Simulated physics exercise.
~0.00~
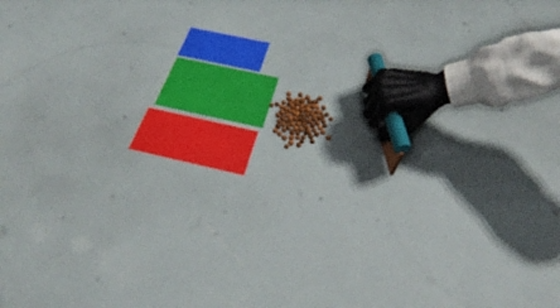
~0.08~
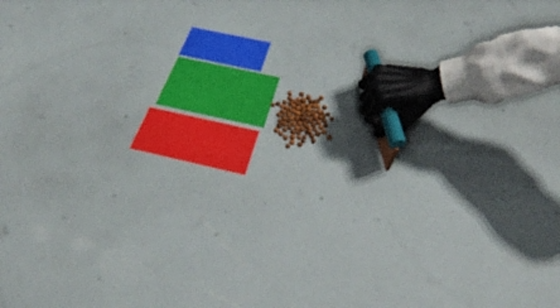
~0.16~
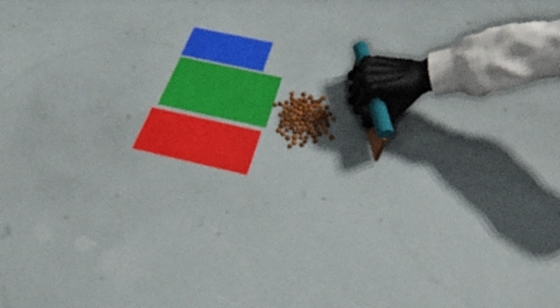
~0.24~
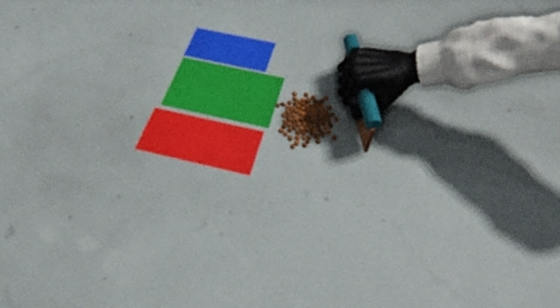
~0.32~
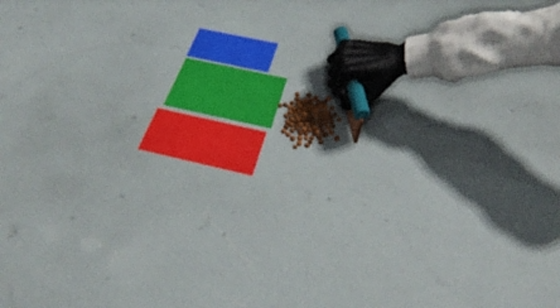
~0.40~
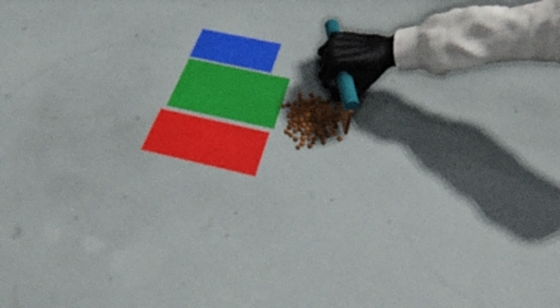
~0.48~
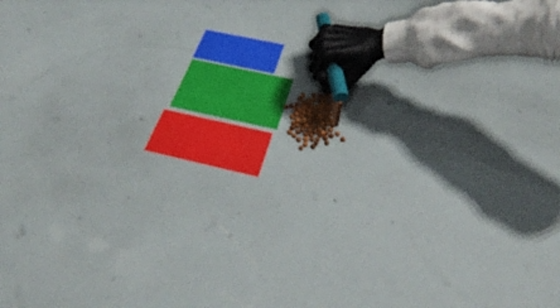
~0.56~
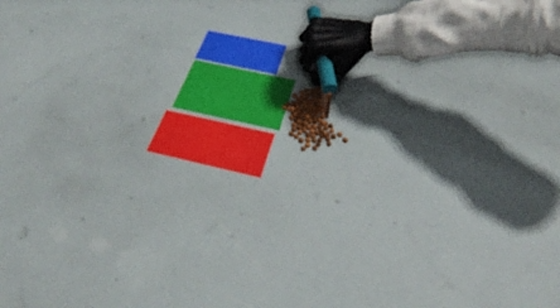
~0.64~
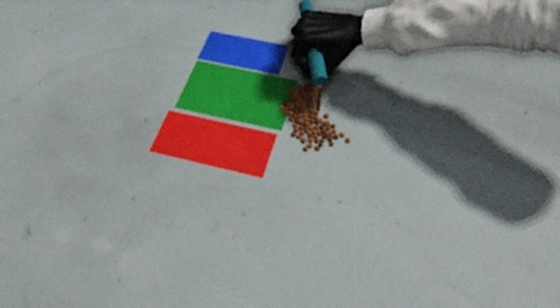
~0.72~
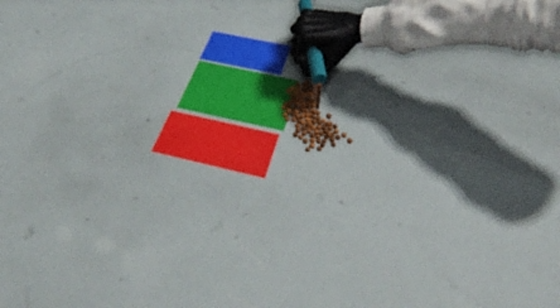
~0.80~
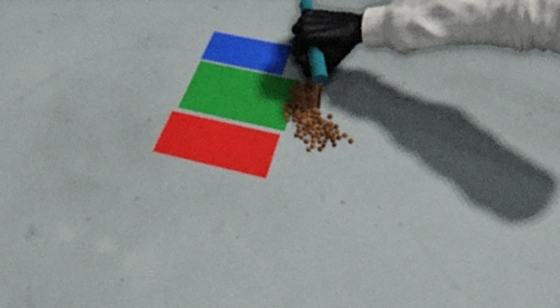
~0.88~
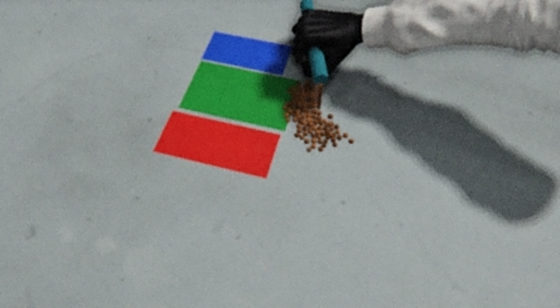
A black-gloved hand in a white sleeve grips a teal-handled scraper on a grey surface, to the right of a loose heap of small brown balls. Blue, green and red sheets lie in a column just left of the heap. The hand slides the scraper left and slightly up, its long shadow trailing behind, while the view drifts a little. The blade reaches the upper part of the heap and nudges some balls left onto the edge of the green sheet. Then the hand stops, and most balls rest off the sheets, with none on the red or blue.
